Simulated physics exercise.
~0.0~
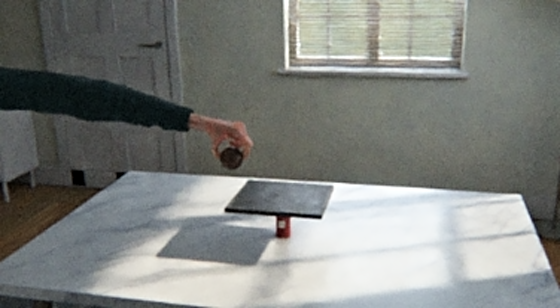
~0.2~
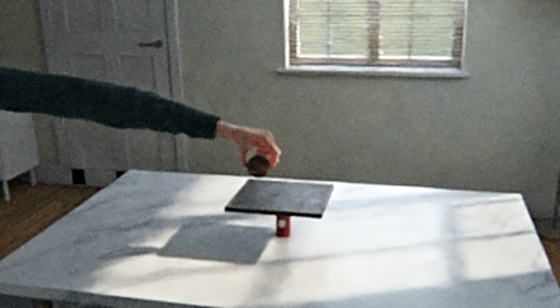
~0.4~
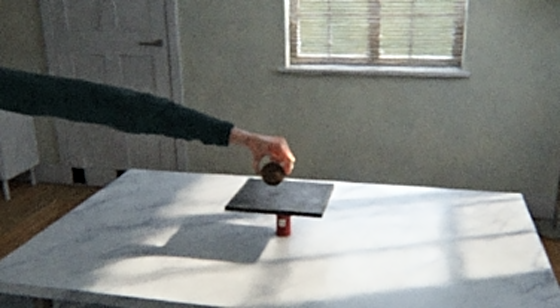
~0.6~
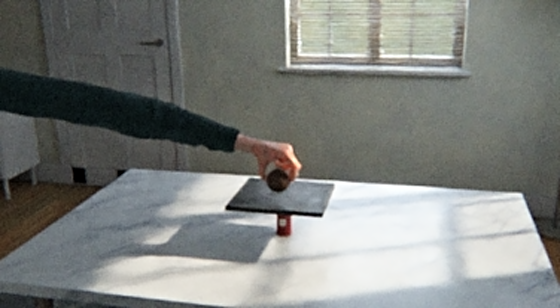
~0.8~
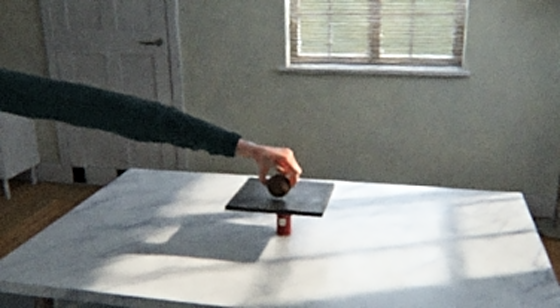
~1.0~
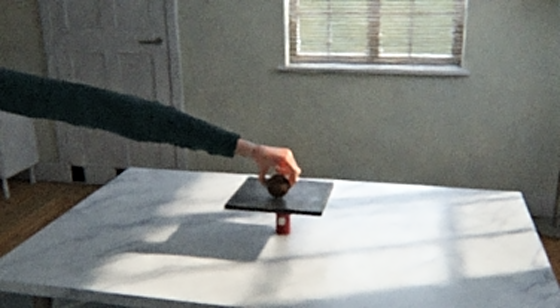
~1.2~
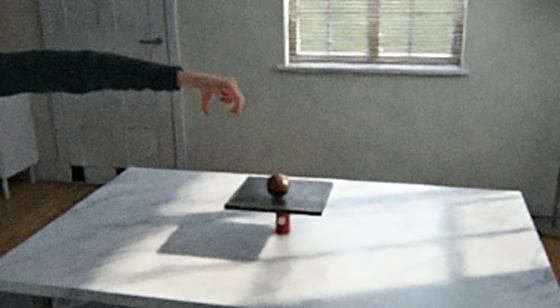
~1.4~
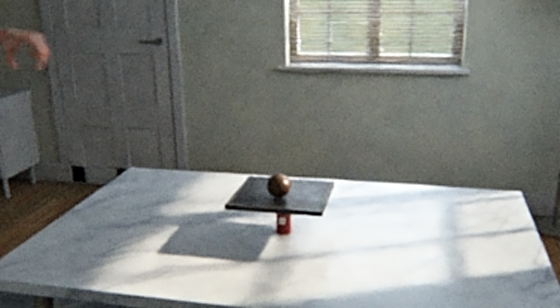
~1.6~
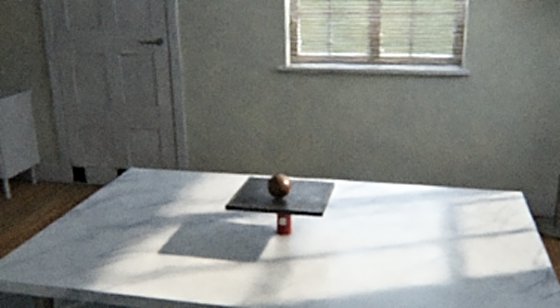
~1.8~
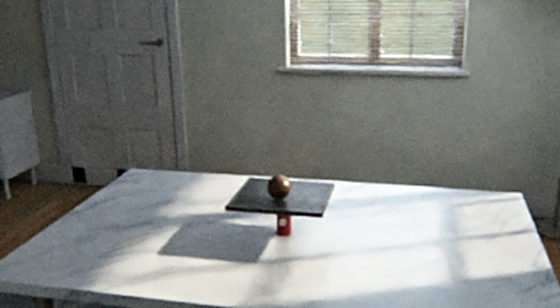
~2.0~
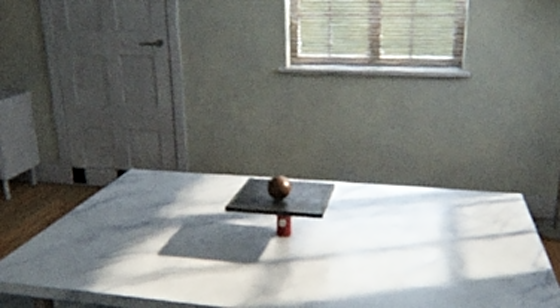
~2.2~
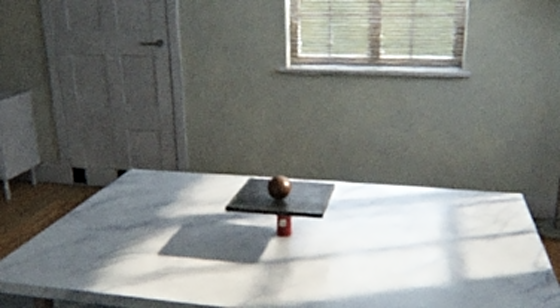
The clip shows a hand lowering a round brown onion onto a flat black lid balanced on a small red shaker on a table. The hand lets go and withdraws to the left, and the onion stays resting on the lid, with the stack still standing.
